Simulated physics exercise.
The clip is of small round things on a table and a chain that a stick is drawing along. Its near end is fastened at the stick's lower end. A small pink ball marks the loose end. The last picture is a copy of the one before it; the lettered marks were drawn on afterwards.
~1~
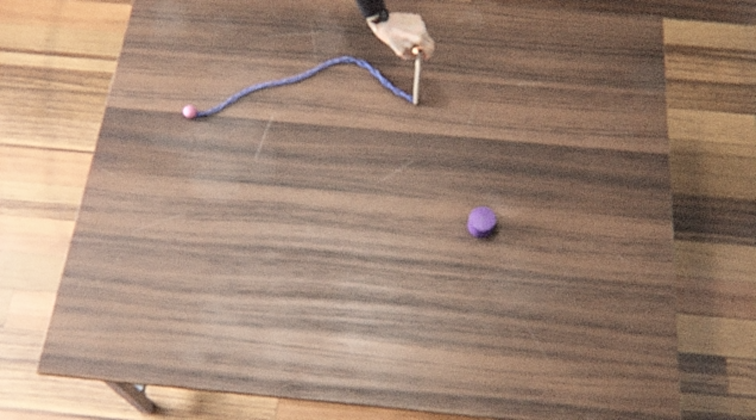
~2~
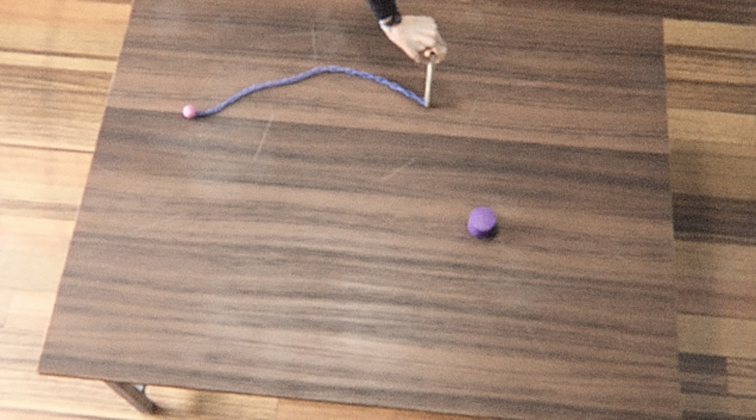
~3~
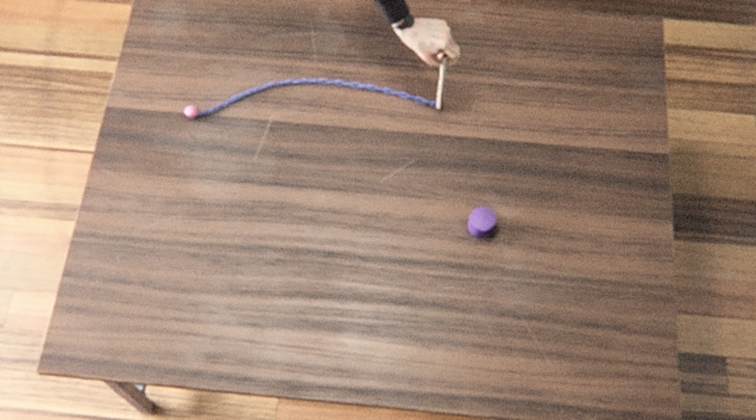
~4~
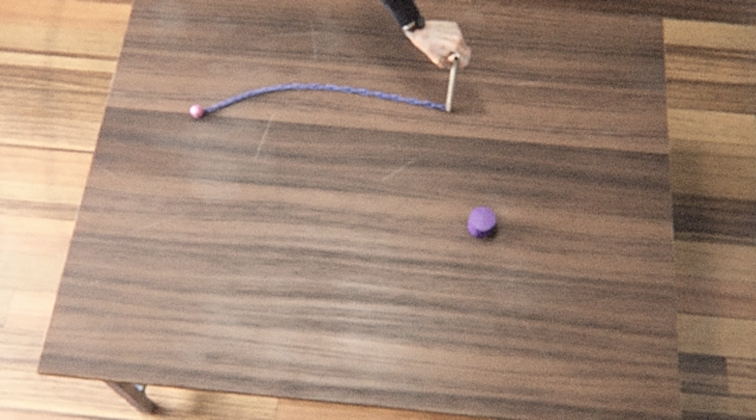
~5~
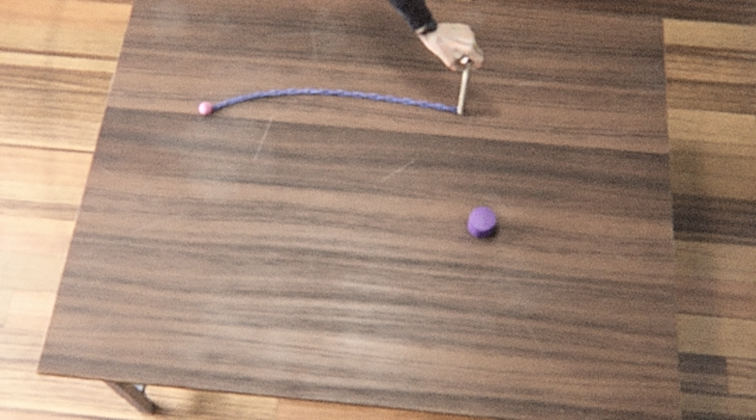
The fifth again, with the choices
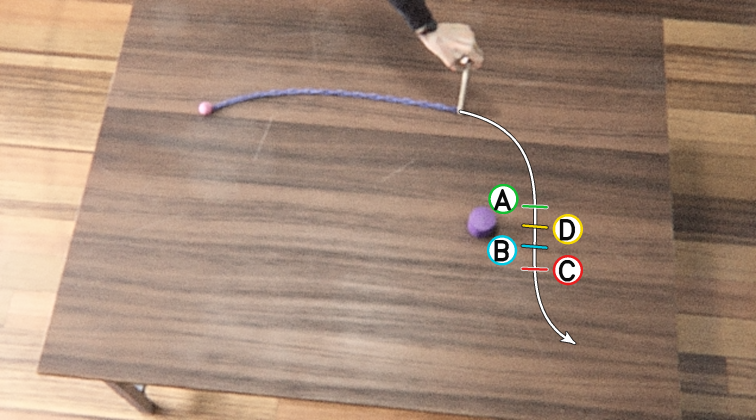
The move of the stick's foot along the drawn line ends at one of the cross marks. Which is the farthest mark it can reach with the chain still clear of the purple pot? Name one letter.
Mark C.
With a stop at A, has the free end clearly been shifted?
Yes.
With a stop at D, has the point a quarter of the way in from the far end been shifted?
Yes.
On the marked copy, A at (535, 207); B at (535, 247); C at (535, 269); D at (535, 226); the route from (461, 112) via (535, 213) to (574, 343).
Taking C. A third of the way, foot of the stick (519, 147), middle of the chain (392, 111), free end (266, 98).
Two thirds of the way, foot of the stick (535, 210), middle of the chain (428, 133), free end (306, 99).
When it is over, foot of the stick (535, 270), middle of the chain (449, 166), free end (339, 105); nothing has been touched.
As for the rest, A is safe but short; B is safe but short; D is safe but short.
